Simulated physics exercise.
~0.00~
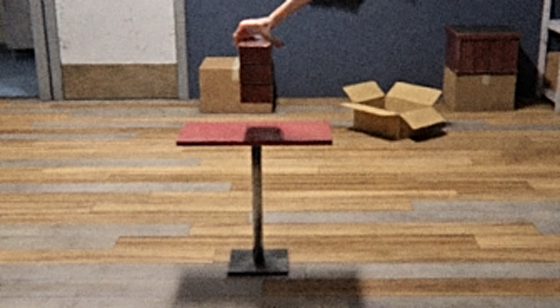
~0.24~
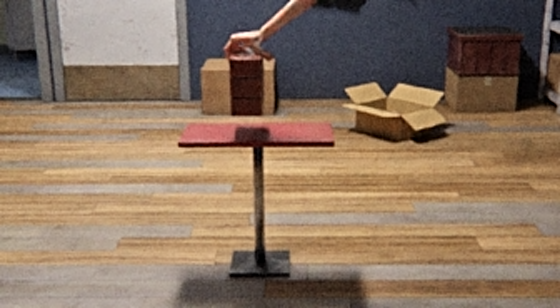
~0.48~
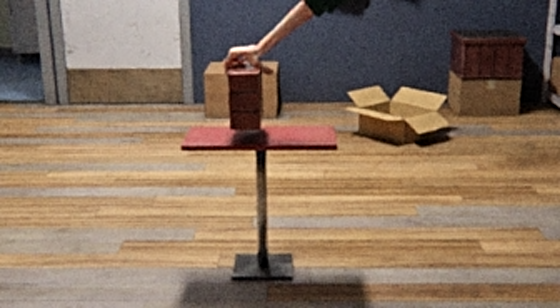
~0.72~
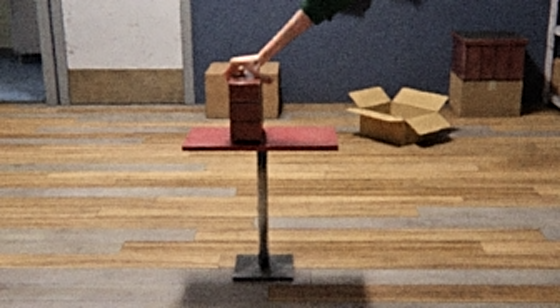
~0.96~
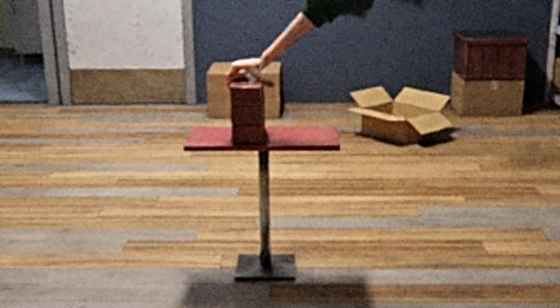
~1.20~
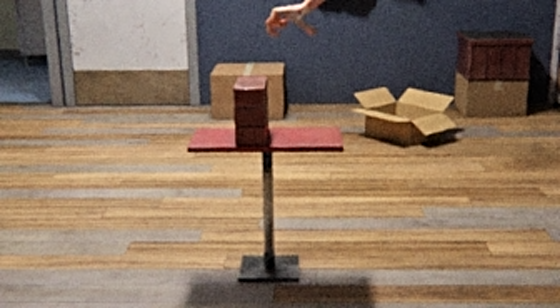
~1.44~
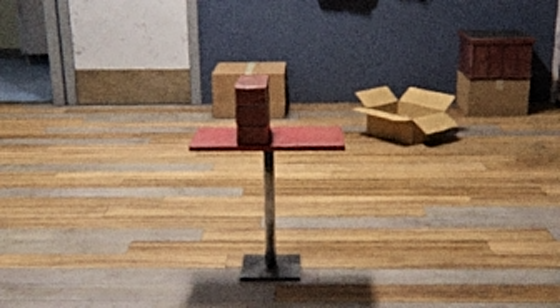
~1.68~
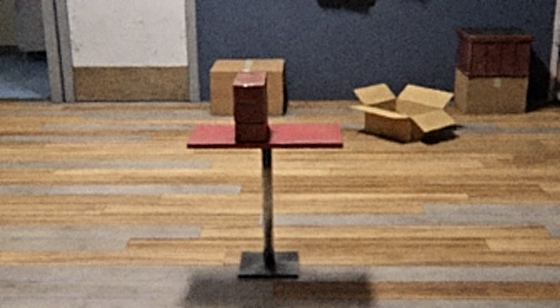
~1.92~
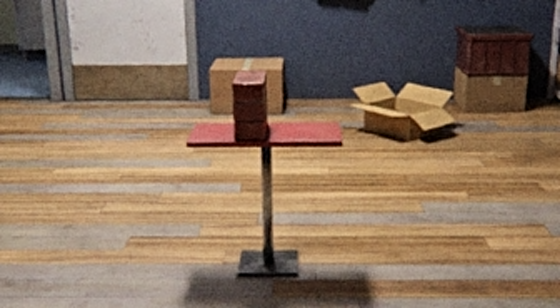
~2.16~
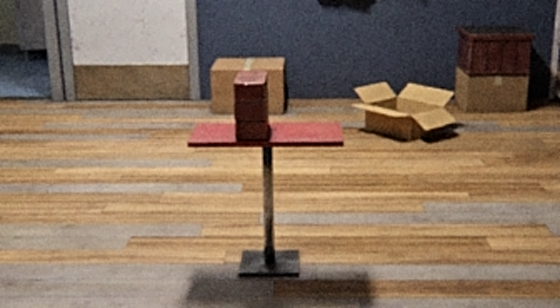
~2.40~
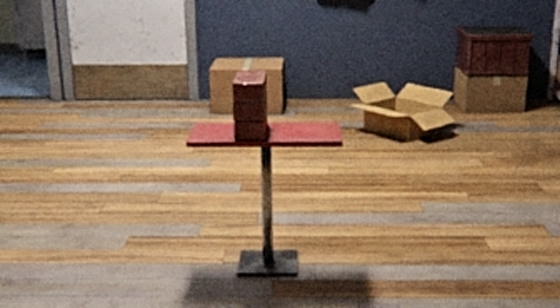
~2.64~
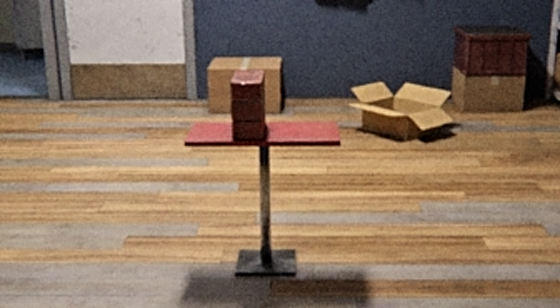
Dark red bricks are lowered by hand onto a red side table, which holds steady.
